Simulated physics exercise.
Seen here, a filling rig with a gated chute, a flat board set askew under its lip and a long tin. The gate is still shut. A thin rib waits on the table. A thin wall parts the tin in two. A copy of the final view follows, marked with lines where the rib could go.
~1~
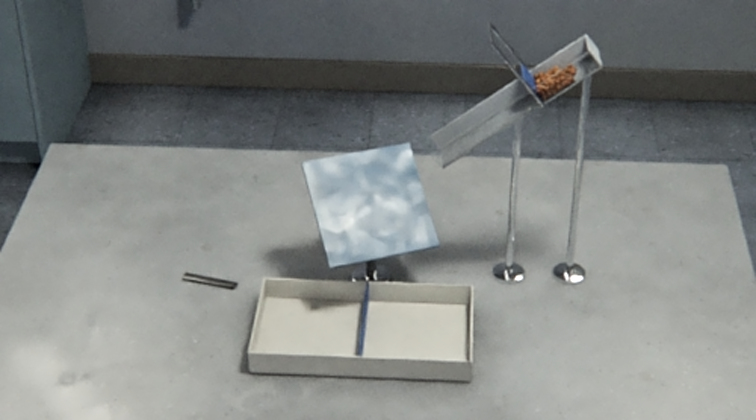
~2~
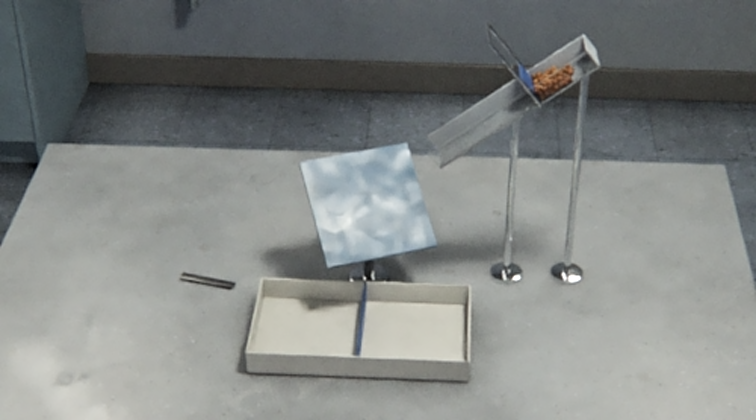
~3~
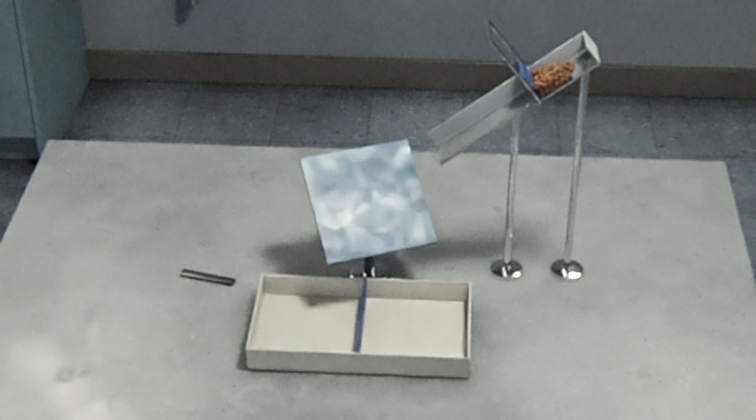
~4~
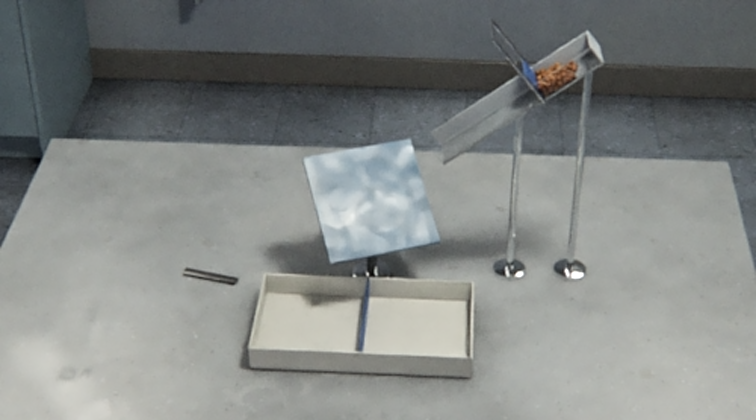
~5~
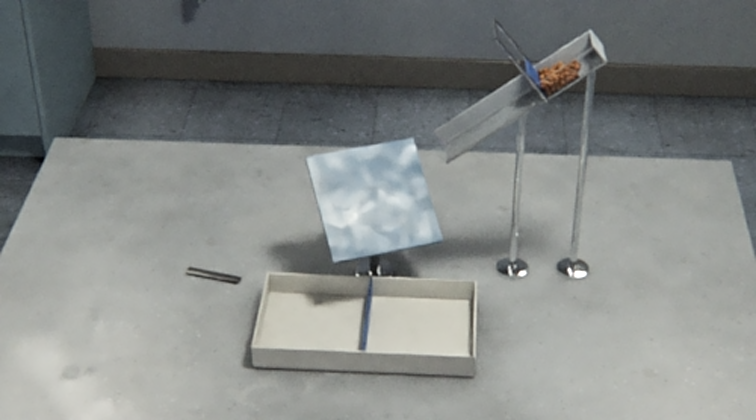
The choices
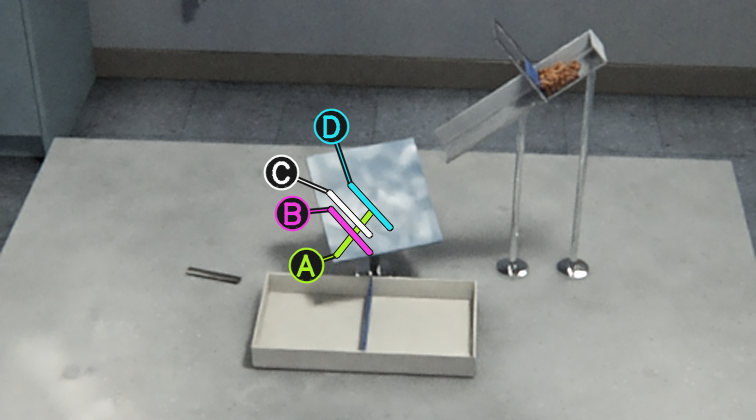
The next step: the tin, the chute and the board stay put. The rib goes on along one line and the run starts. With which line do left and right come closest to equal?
Go for A.
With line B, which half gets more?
The right half.
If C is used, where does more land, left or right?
The right half.
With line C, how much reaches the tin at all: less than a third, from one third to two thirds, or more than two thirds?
More than two thirds.
On the marked copy, line A from (370, 212) to (336, 255); line B from (330, 209) to (369, 252); line C from (329, 192) to (369, 234); line D from (351, 185) to (389, 227).
If A is chosen, of what is caught, roughly half in the left half, roughly half in the right.
If B is chosen, of what is caught, about a tenth in the left half, almost all in the right.
If C is chosen, of what is caught, about a tenth in the left half, the larger part in the right.
If D is chosen, of what is caught, about a tenth in the left half, almost all in the right.
